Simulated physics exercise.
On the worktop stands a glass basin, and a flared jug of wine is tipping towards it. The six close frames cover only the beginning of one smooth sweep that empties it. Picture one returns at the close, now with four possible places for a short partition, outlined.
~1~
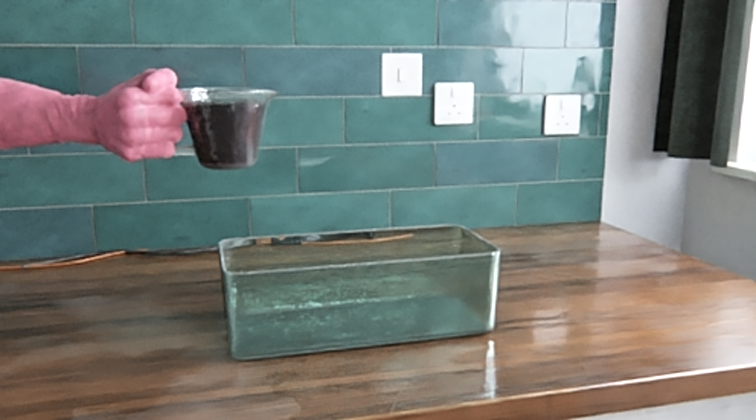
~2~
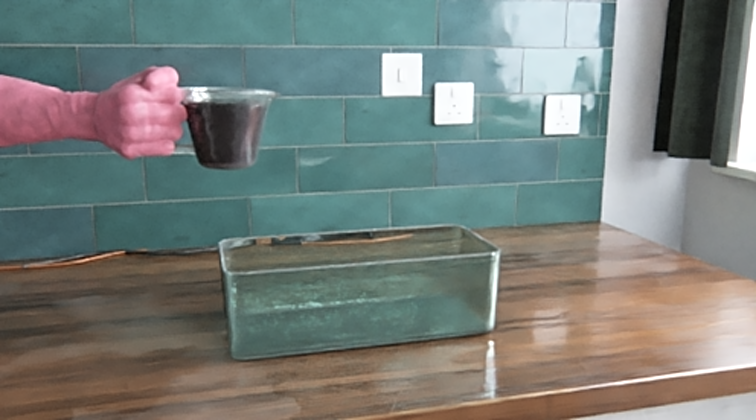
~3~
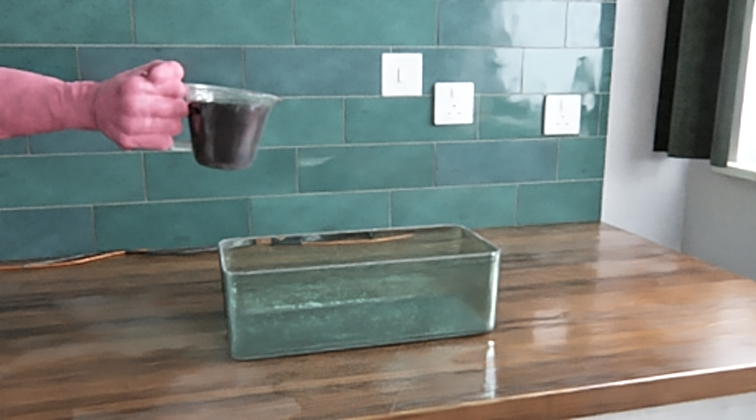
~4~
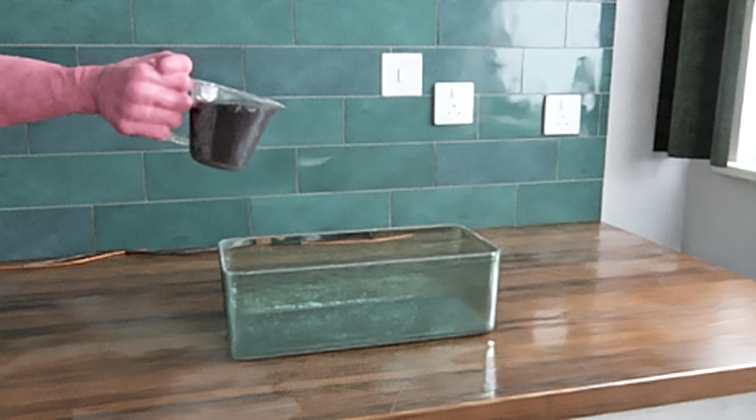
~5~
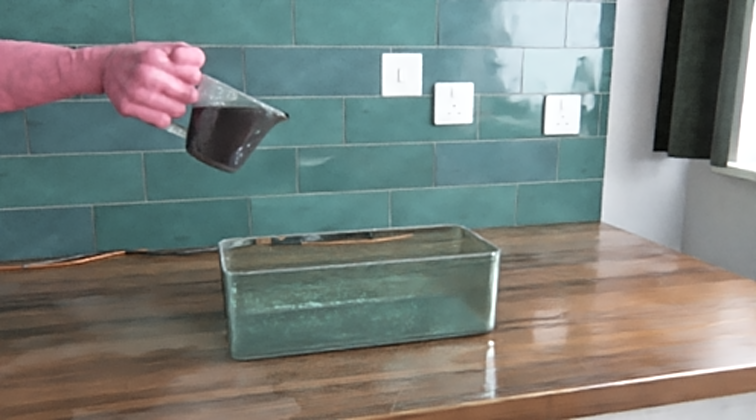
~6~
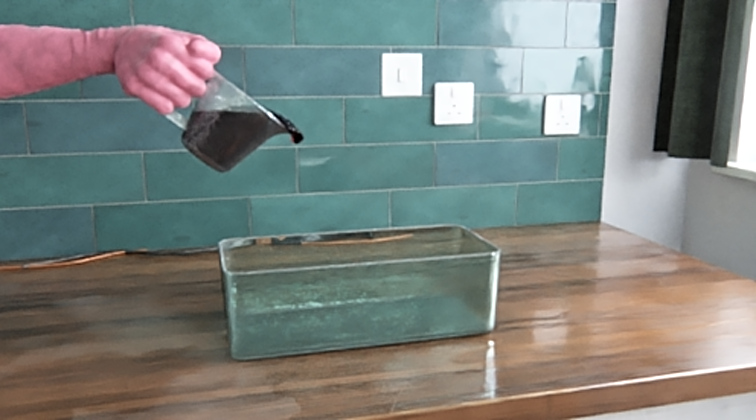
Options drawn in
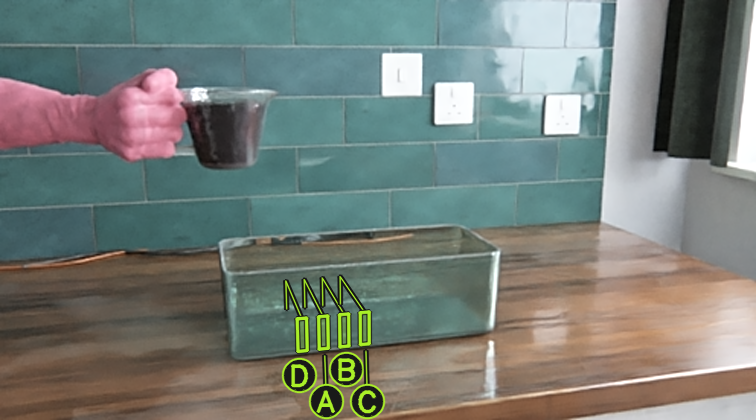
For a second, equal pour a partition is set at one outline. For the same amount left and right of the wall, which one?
B.
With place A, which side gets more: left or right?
More ends on the right.
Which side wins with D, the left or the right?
The right side.
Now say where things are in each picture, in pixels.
Upright, lip at (278, 92); basin from (230, 358) to (493, 330); nothing has left yet.
Upright, lip at (279, 94); nothing has left yet.
Tipped about 7°, lip at (282, 99); nothing has left yet.
Tipped about 16°, lip at (285, 107); nothing has left yet.
Tipped about 27°, lip at (288, 119); wine is over the lip, down to (288, 119).
Tipped about 39°, lip at (288, 132); wine is over the lip, down to (296, 141).
On the marked copy, A at (324, 355); B at (345, 353); C at (365, 350); D at (303, 357).
If A is chosen, about 11 % ends left of the wall and 87 % right of it.
If B is chosen, about 55 % ends left of the wall and 44 % right of it.
If C is chosen, about 86 % ends left of the wall and 10 % right of it; 4 % is lost outside.
If D is chosen, about 5 % ends left of the wall and 94 % right of it.
